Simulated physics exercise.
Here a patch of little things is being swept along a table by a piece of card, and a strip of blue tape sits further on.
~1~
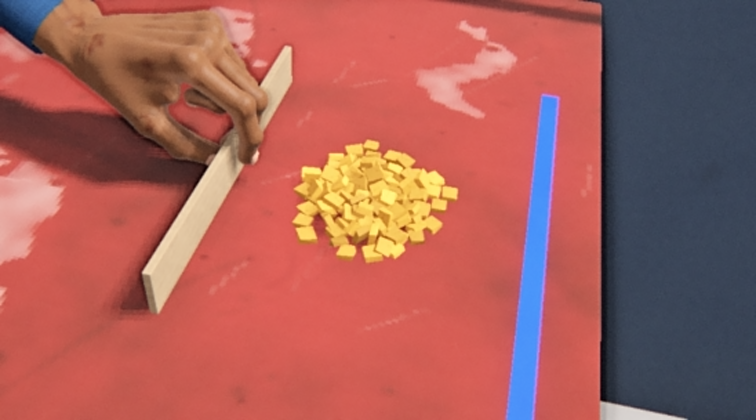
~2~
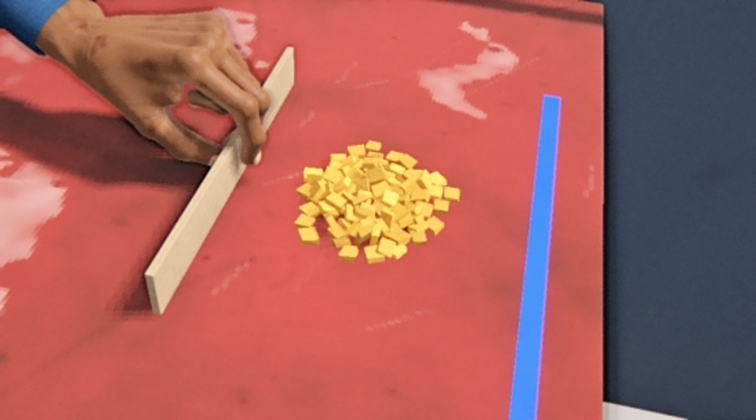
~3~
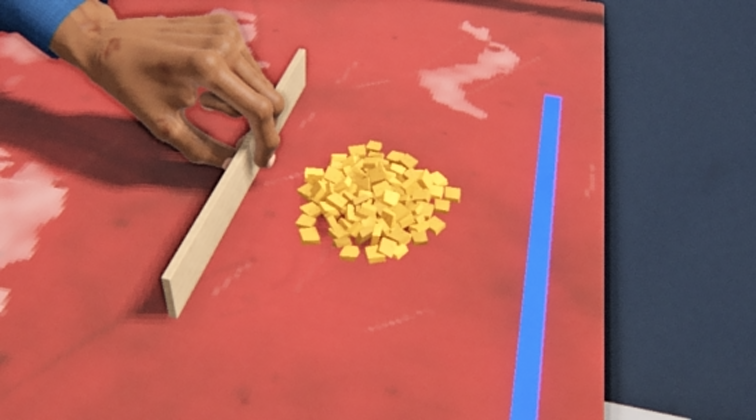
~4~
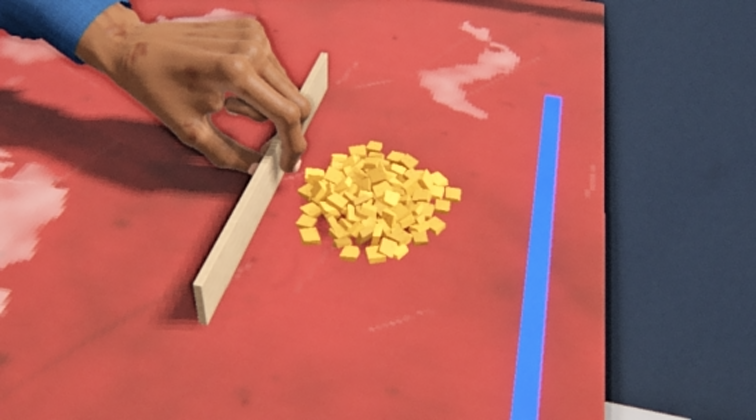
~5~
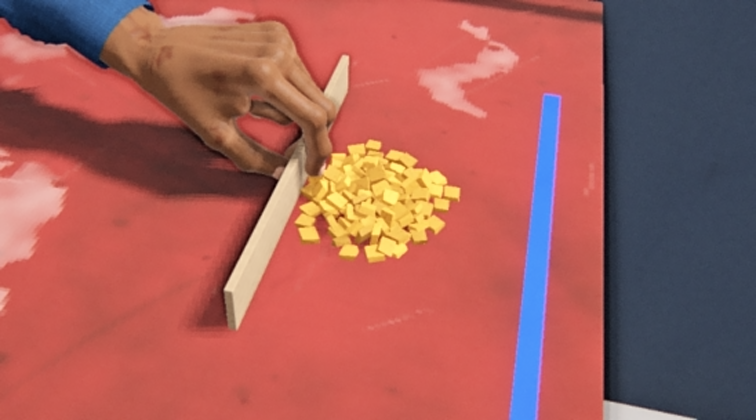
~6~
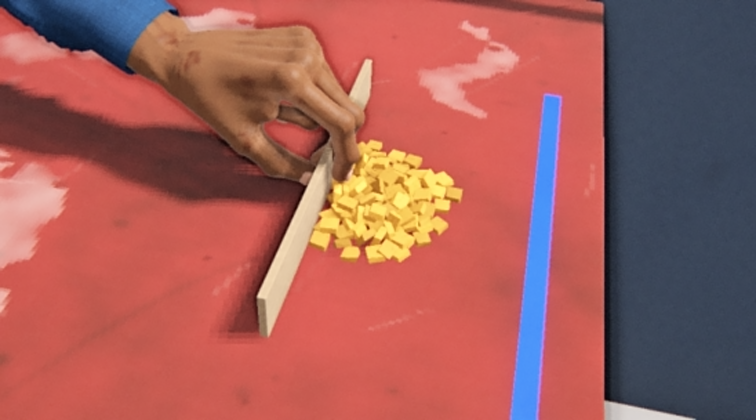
A loose heap of small, square yellow crackers lies on a glossy red tabletop seen from above at an angle, with a dark blue area beyond its right edge. At left, a hand in a blue sleeve holds a pale, upright strip, and blue tape runs near the right edge. Barely moving at first, the hand slides the strip rightward into the heap, pushing its left side inward, while the view stays practically still.
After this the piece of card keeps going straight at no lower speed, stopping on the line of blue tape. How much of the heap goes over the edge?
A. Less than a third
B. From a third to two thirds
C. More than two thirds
B, from a third to two thirds.
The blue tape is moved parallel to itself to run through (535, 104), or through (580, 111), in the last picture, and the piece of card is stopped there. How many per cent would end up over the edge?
30 % and 90 %.
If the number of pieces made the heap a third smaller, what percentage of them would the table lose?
Something like 50 pieces in every hundred.
Soon, piece of card still moving, near (446, 177); heap all on the table, its front near (549, 206).
A while on, piece of card stopped at the blue tape; heap about a third over the edge.
Towards the end, piece of card stopped at the blue tape; heap about half over the edge.
Finally, piece of card stopped at the blue tape; heap about half over the edge.
